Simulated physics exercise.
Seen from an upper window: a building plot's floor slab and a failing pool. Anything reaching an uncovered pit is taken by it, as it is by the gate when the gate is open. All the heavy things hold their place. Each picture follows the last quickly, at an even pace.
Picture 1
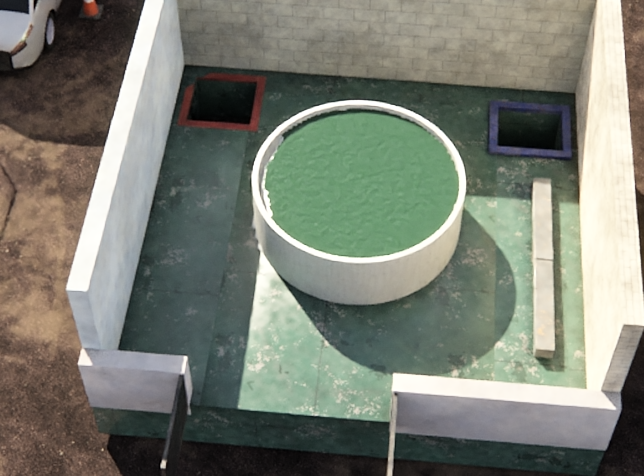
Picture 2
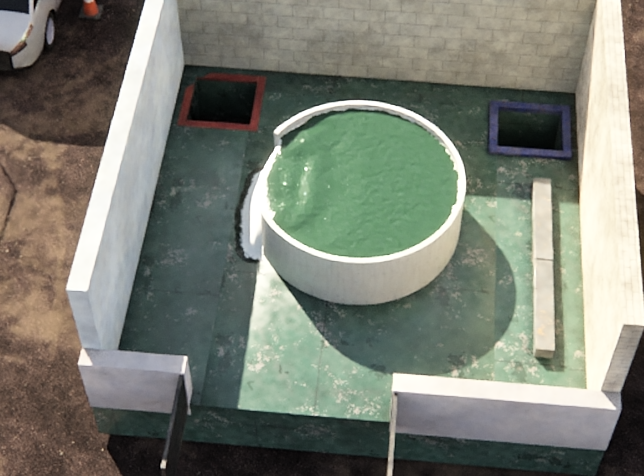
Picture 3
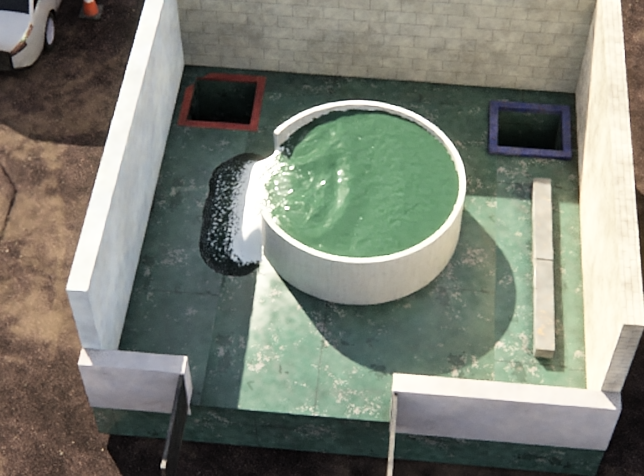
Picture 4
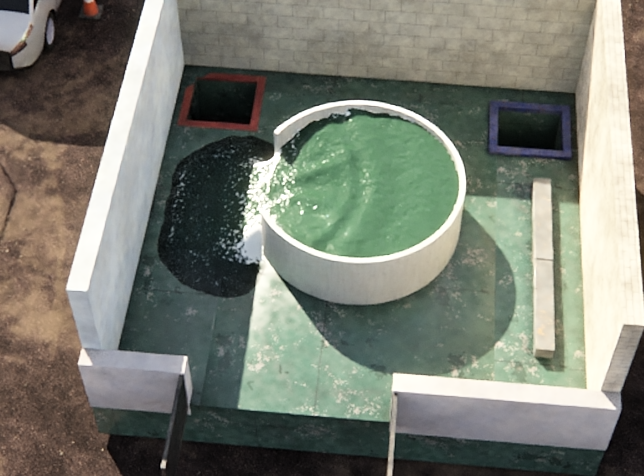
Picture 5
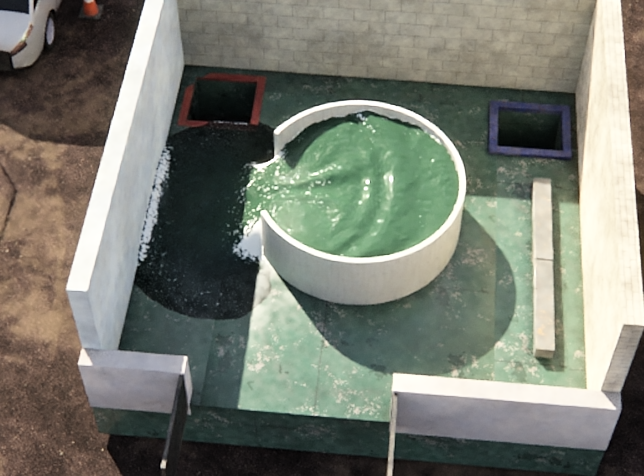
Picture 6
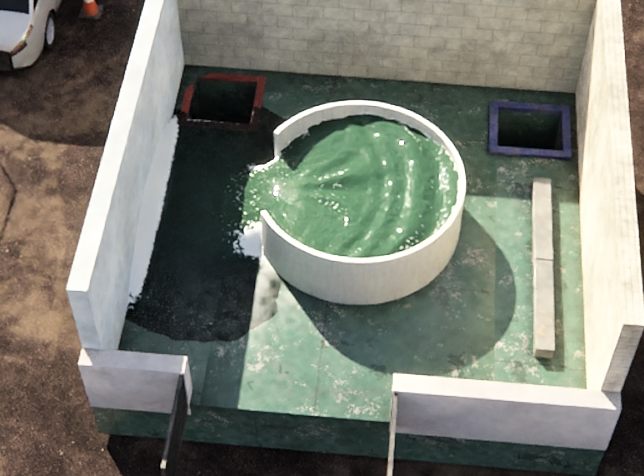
A walled building plot with a green floor slab is seen from high above, the camera still. A round white pool of green water stands mid-slab, with a red-framed square opening behind to the left, a blue-framed one to the right, and a pale low block beside it. The pool's left wall gives way, and water pours through the gap, spreading darkly leftward to the side wall, then forward along it, while ripples cross the pool.
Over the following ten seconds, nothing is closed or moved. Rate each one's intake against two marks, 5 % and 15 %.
Ratings: Gate - above the 15 % mark; blue pit - below the 5 % mark; red pit - above the 15 % mark.
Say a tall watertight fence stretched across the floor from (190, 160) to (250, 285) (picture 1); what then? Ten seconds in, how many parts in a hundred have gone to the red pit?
Result, red pit: Some 55 percent of the total.
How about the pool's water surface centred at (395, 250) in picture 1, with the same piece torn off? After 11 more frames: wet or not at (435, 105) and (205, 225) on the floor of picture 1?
So, first one left untouched, second one soaked.
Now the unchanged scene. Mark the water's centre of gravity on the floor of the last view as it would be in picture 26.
The spot I would choose is (288, 243).
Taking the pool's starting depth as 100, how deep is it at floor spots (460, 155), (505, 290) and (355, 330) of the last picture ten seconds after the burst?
Depths of roughly 8, 10 and 4 per cent.
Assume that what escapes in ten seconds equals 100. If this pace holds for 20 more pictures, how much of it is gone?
Around 40 percent.
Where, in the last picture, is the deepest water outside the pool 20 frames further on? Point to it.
Check close to (112, 381).
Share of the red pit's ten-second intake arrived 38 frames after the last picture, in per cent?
About 80 per cent.
A moment on, water covers 25 % of the floor; the gate 0 %, the blue pit 0 %, the red pit 2 %.
Next, water covers 35 % of the floor; the gate 0 %, the blue pit 0 %, the red pit 8 %.
Then, water covers 60 % of the floor; the gate 4 %, the blue pit 0 %, the red pit 18 %.
Later, water covers 85 % of the floor; the gate 11 %, the blue pit 0 %, the red pit 29 %.
In the end, water covers 95 % of the floor; the gate 17 %, the blue pit 2 %, the red pit 36 %.
